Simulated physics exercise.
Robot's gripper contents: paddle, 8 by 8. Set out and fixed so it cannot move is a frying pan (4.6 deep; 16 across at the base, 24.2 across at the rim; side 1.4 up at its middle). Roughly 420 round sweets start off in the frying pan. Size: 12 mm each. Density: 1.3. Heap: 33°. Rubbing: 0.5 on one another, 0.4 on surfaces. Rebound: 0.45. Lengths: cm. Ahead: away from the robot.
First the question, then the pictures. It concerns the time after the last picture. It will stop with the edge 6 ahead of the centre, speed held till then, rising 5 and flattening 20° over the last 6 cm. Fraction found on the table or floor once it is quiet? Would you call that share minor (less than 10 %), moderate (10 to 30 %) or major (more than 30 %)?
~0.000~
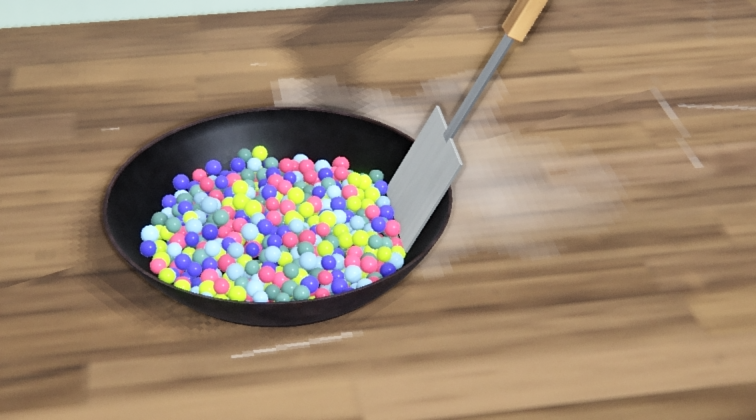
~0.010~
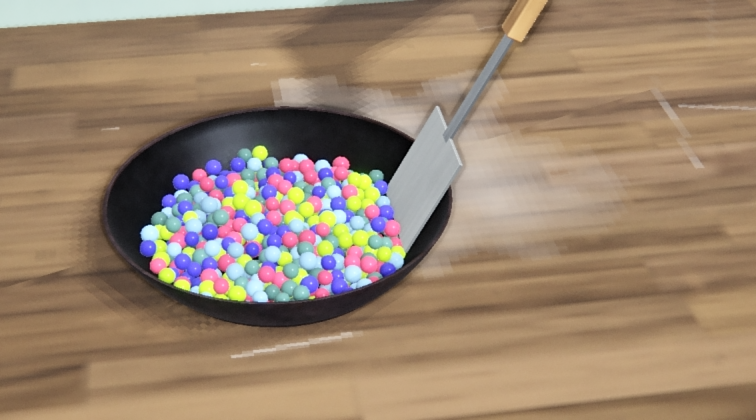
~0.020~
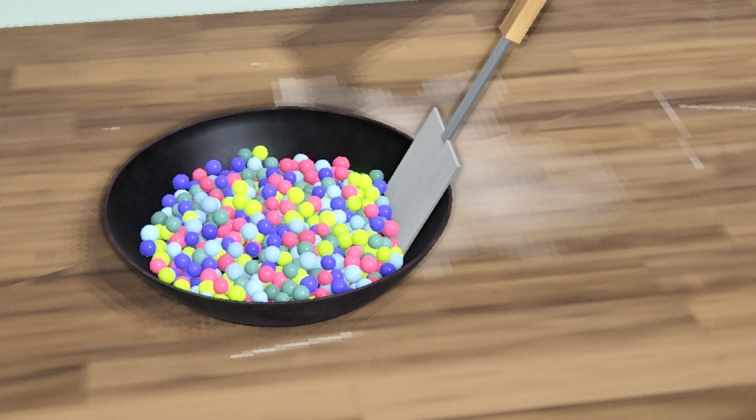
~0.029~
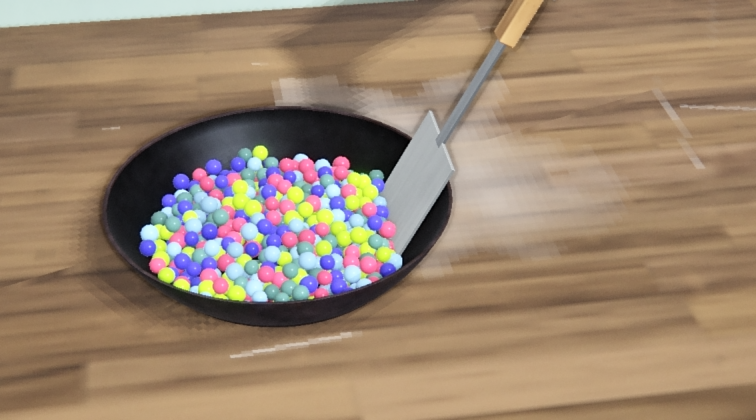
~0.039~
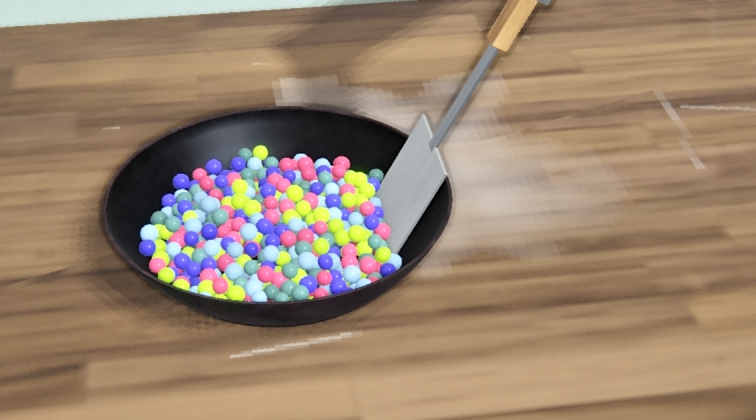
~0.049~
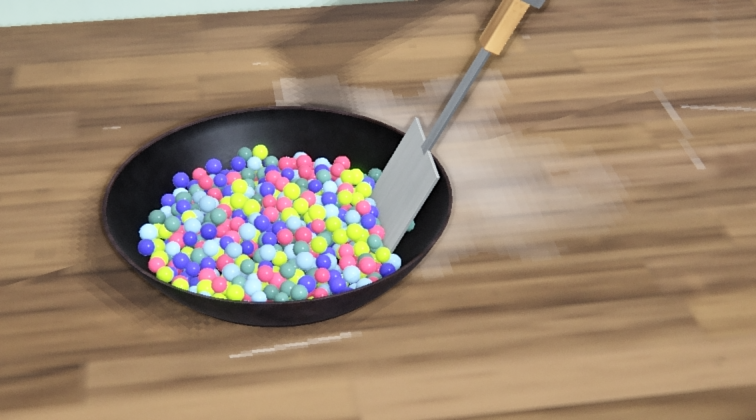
I would call it minor.
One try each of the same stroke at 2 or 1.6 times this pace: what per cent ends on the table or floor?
I'd expect close to 15 and then close to 15 percent.
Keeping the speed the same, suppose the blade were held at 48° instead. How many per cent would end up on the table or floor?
It would then be close to 5 %.
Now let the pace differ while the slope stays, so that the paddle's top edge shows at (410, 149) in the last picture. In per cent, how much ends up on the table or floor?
Expect about 20 per cent there.
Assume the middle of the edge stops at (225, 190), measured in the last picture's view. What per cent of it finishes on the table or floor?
0 %.
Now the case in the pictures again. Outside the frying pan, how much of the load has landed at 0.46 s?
I'd say close to 5 in a hundred.
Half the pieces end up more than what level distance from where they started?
It works out to roughly 3 cm.
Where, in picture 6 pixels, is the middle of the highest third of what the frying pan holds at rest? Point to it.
About (175, 220).
By 0.13 s, sloping 62°, highest piece 22 above the table; 418 in the frying pan, 3 on the blade or in flight.
By 0.22 s, sloping 54°, highest piece 35 above the table; 418 in the frying pan, 3 on the blade or in flight.
By 0.46 s, sloping 42°, highest piece 31 above the table; 402 in the frying pan, 17 on the table or floor, 2 on the blade or in flight.
By 1.51 s, sloping 42°, highest piece 5 above the table; 400 in the frying pan, 21 on the table or floor.
Final count, 400 in the frying pan, 21 on the table or floor. That is 5 % on the table or floor.
